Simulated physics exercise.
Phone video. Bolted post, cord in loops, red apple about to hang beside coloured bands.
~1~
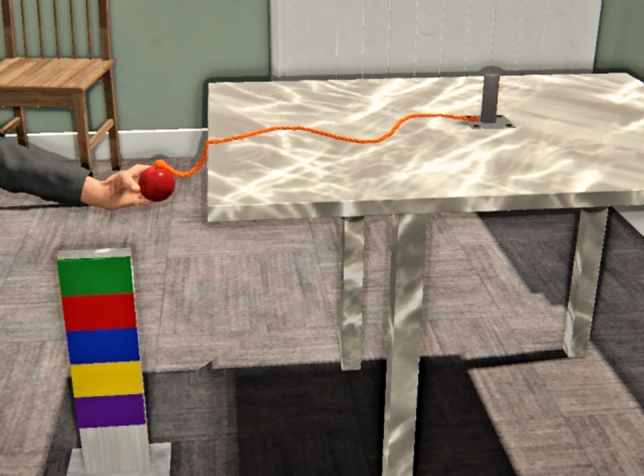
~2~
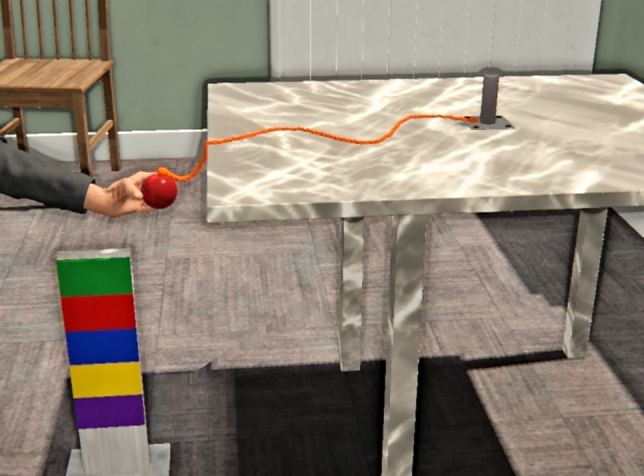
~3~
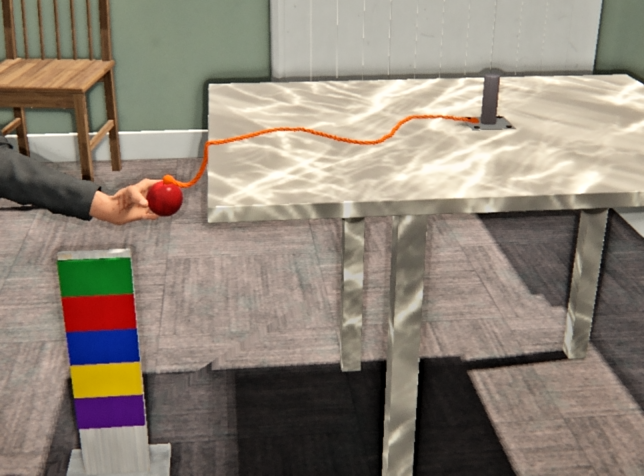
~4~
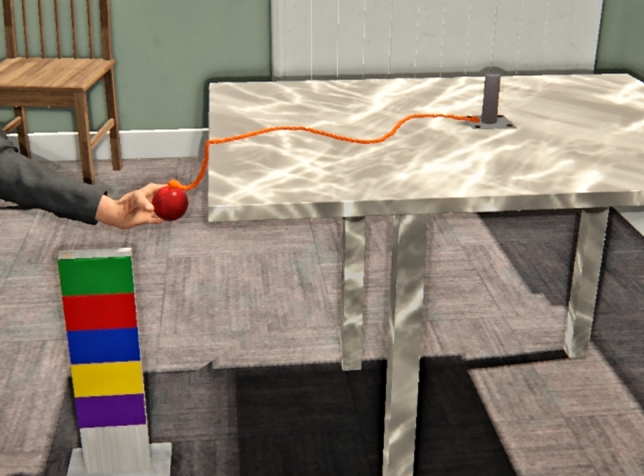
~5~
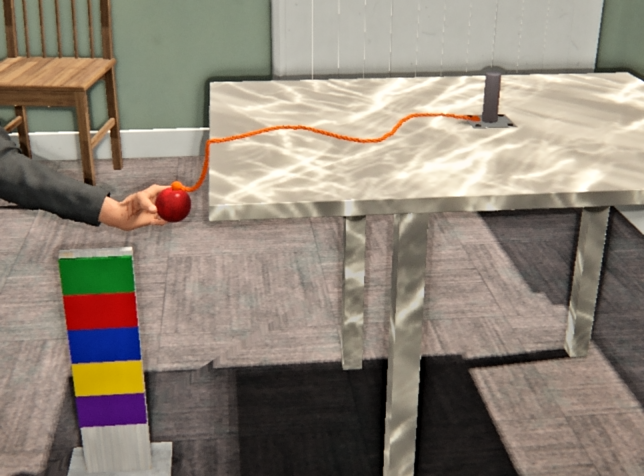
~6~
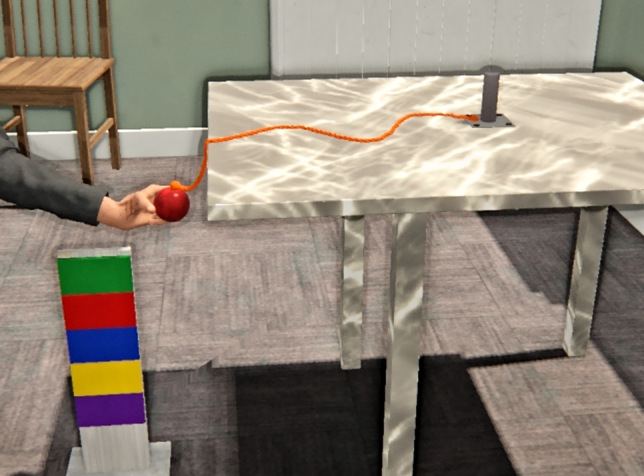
A hand holding a red ball on an orange cord shifts slightly right and down beside a table.
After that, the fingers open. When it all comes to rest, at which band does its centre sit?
At red.
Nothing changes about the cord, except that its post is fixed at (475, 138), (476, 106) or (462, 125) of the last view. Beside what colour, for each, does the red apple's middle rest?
The first case gives blue, the second red and the third blue.
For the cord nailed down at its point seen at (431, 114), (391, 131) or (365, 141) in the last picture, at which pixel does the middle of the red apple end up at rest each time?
Approximately (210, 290), (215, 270) and (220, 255), respectively.
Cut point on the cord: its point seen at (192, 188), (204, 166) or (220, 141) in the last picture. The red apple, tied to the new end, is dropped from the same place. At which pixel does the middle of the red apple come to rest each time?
Close to (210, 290) first, close to (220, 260) next, and close to (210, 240) last.
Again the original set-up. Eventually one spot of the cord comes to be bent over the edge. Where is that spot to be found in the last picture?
That spot is near (282, 128).
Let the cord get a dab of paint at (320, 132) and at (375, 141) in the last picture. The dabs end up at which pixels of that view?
(253, 137) and (317, 133), roughly.
A little later, apple near (188, 302); level with red.
Next, apple near (242, 290); level with red.
Later still, apple near (215, 303); level with red.
When it is over, apple near (208, 303); level with red. Its middle rests at the red band.
